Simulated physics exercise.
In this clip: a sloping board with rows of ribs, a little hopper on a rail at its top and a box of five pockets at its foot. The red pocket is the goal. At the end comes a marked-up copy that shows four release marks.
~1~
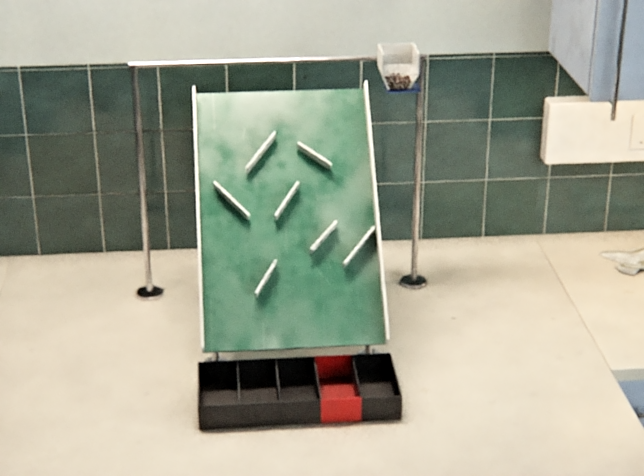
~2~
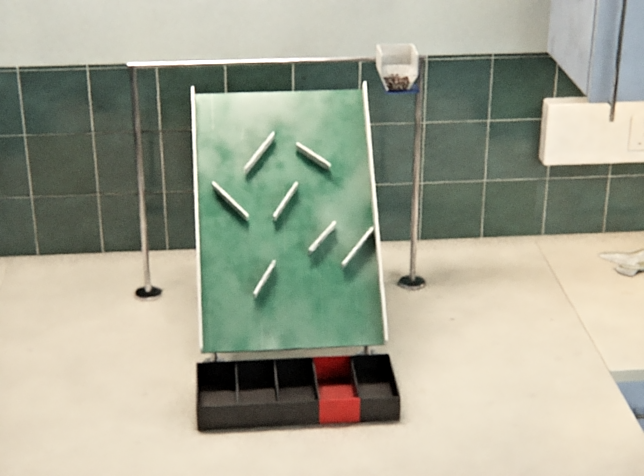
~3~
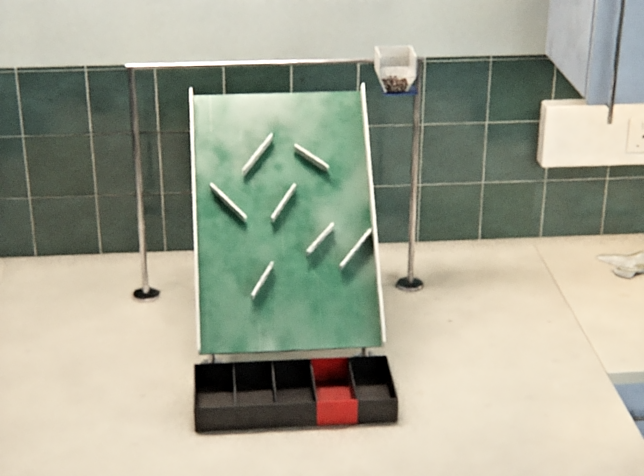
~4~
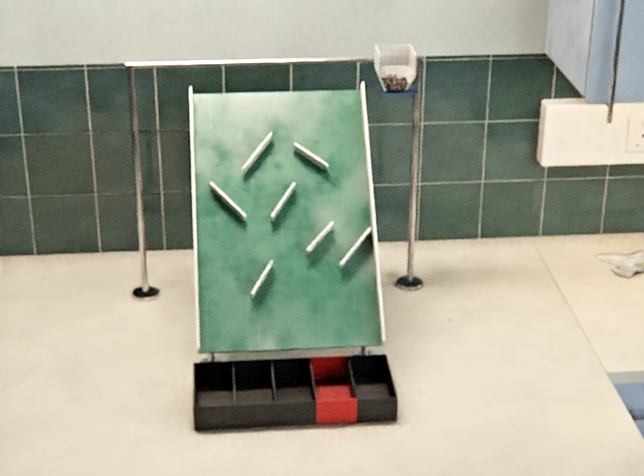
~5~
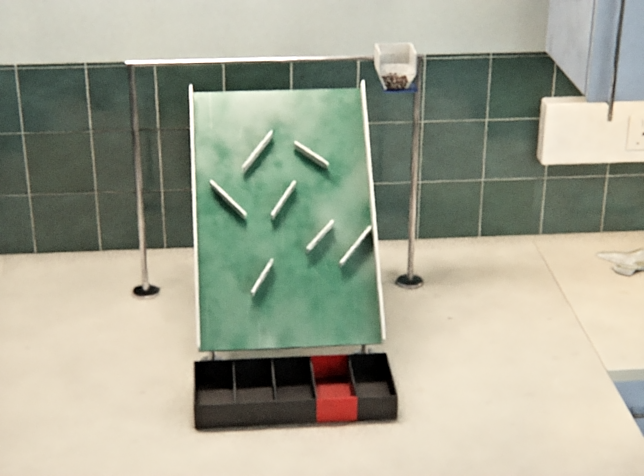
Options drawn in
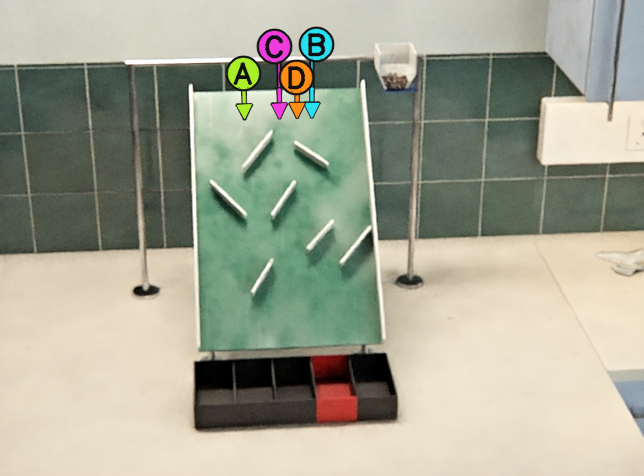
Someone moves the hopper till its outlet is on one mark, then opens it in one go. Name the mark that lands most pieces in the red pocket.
The best mark is A.
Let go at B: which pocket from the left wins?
The third from the left.
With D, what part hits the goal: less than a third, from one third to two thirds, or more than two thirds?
It is less than a third.
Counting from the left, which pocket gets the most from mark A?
It is the fourth one.
On the marked copy, mark A meets the board at (244, 113); mark B meets the board at (311, 112); mark C meets the board at (279, 112); mark D meets the board at (297, 112).
With A, close to half in the red pocket, close to a third in other pockets, a small share outside the box.
With B, only a few in the red pocket, the bulk in other pockets, a small share outside the box.
With C, a small share in the red pocket, the bulk in other pockets, a small share outside the box.
With D, none at all in the red pocket, the bulk in other pockets, close to a quarter outside the box.
